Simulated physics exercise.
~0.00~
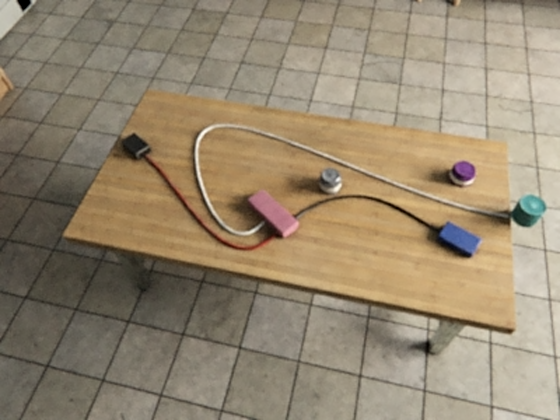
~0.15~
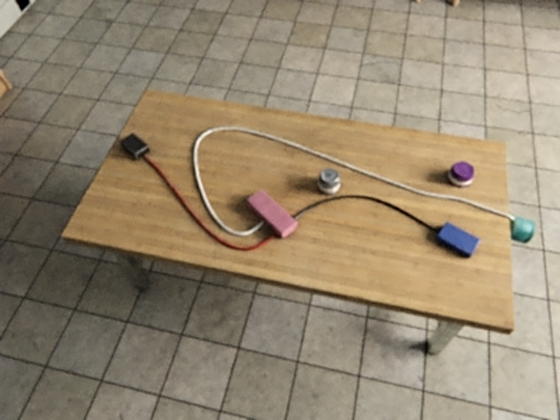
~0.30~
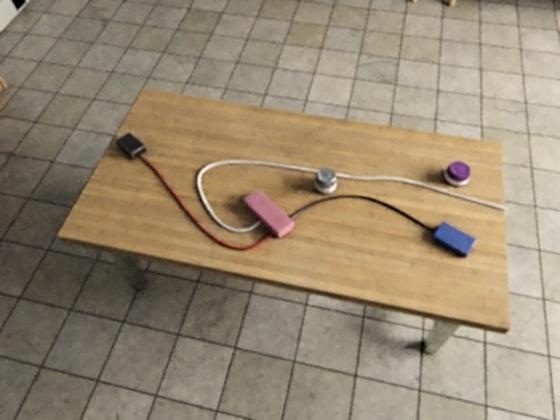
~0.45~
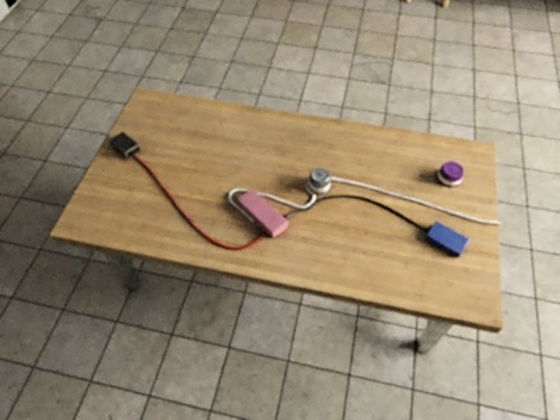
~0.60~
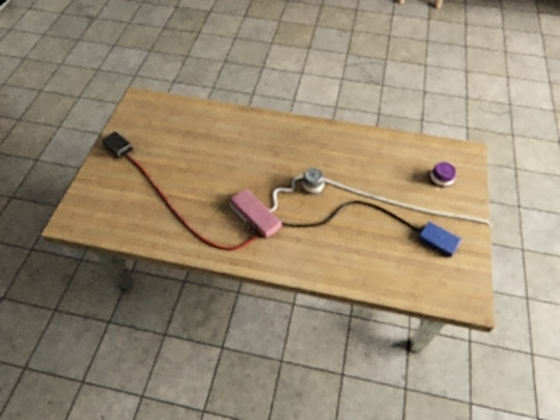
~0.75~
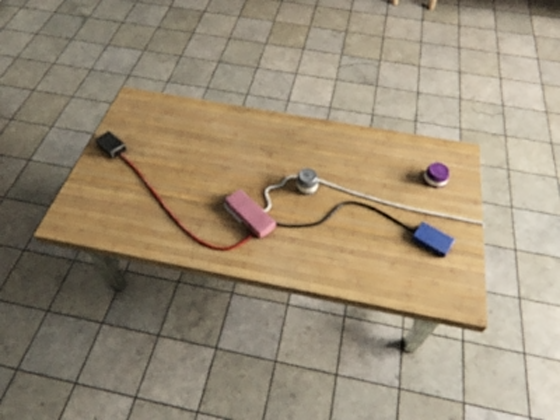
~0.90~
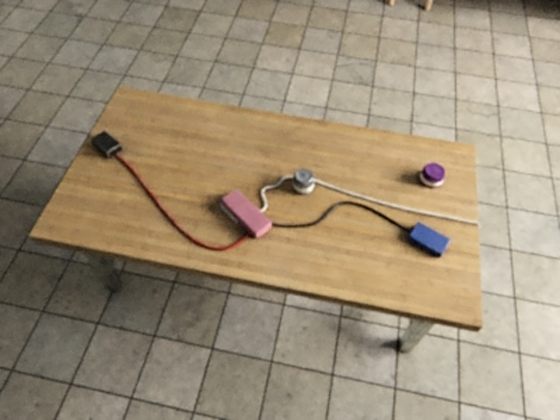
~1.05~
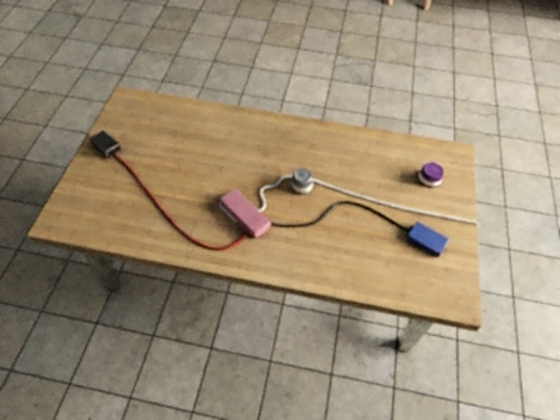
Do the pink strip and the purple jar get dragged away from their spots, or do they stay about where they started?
Both the pink strip and the purple jar stay about where they started, hardly stirring on the table.
